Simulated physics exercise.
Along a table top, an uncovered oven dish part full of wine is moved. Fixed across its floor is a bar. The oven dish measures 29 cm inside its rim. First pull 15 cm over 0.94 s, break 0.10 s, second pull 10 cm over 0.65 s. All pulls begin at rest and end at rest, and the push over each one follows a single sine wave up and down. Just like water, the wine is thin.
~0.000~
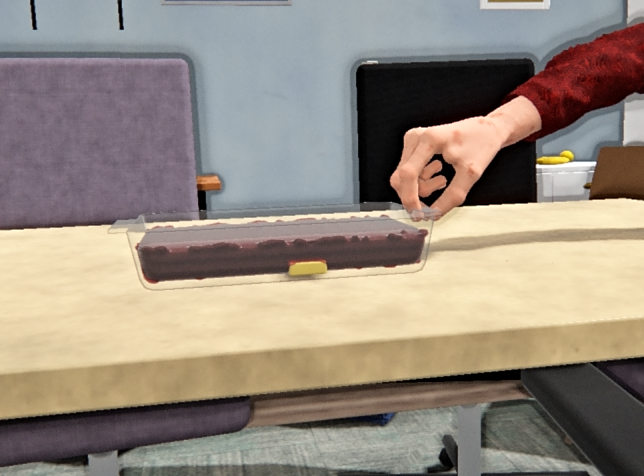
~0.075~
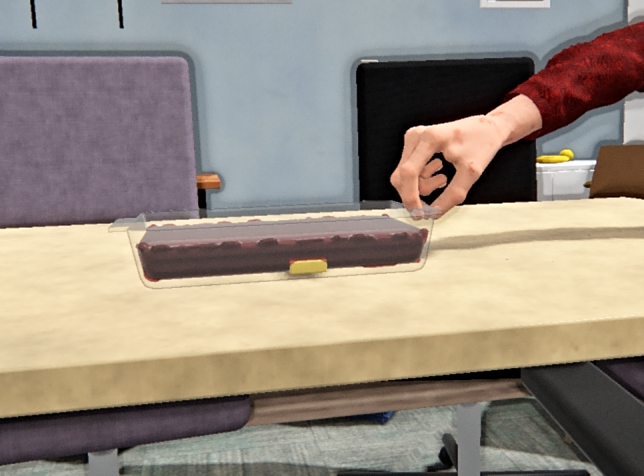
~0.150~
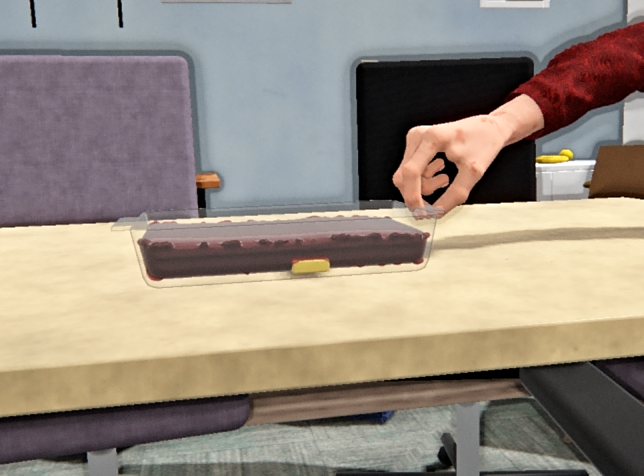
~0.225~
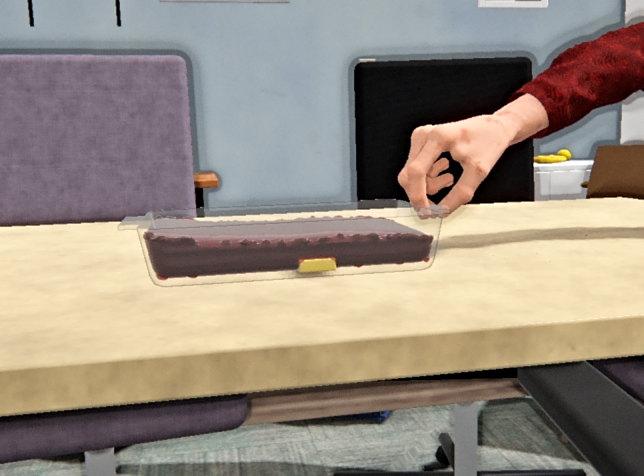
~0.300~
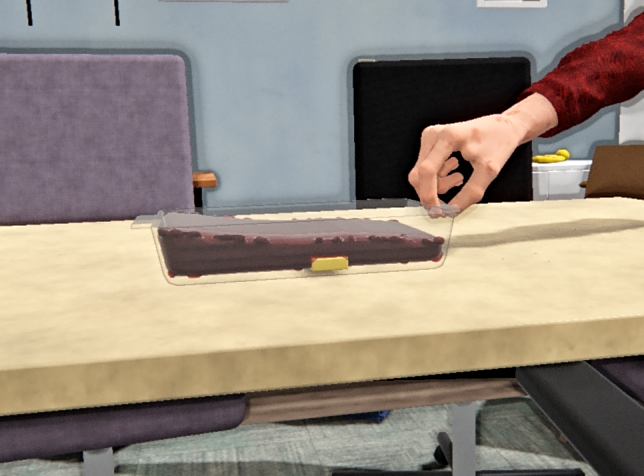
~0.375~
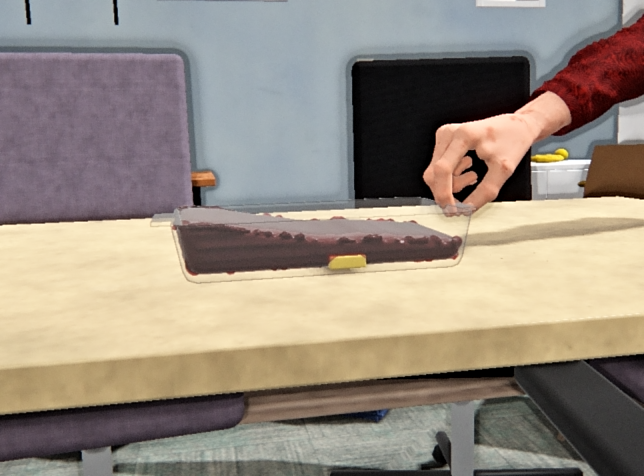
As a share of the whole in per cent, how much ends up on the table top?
25 %.
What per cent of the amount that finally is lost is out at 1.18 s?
Roughly 40 per cent.
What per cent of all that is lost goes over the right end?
Right end share of spill: Around 50 %.
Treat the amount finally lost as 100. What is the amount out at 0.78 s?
0 per cent or so.
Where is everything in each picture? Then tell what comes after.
In the first picture, 0.0 cm from the start; oven dish, level (141, 237) left, (406, 222) right, rim (411, 210); the wine stands 15 mm below the rim; the top of the bar is at (308, 265).
In the second picture, 0.0 cm from the start; oven dish, level (141, 235) left, (405, 222) right.
In the third picture, 0.4 cm from the start; oven dish, level (144, 232) left, (407, 224) right.
In the fourth picture, 1.2 cm from the start; oven dish, level (148, 226) left, (412, 226) right.
In the fifth picture, 2.6 cm from the start; oven dish, level (159, 220) left, (421, 229) right.
In the sixth picture, 4.5 cm from the start; oven dish, level (175, 215) left, (436, 229) right.
By 0.78 s it has gone 14 cm; 0 per cent is out over the left end and 0 over the right.
By 1.18 s it has gone 15 cm; 0 per cent is out over the left end and 8 over the right.
By 1.58 s it has gone 25 cm; 11 per cent is out over the left end and 8 over the right.
By 1.98 s it has gone 25 cm; 11 per cent is out over the left end and 13 over the right.
At rest 25 per cent is out in all, 11 of it over the left end.
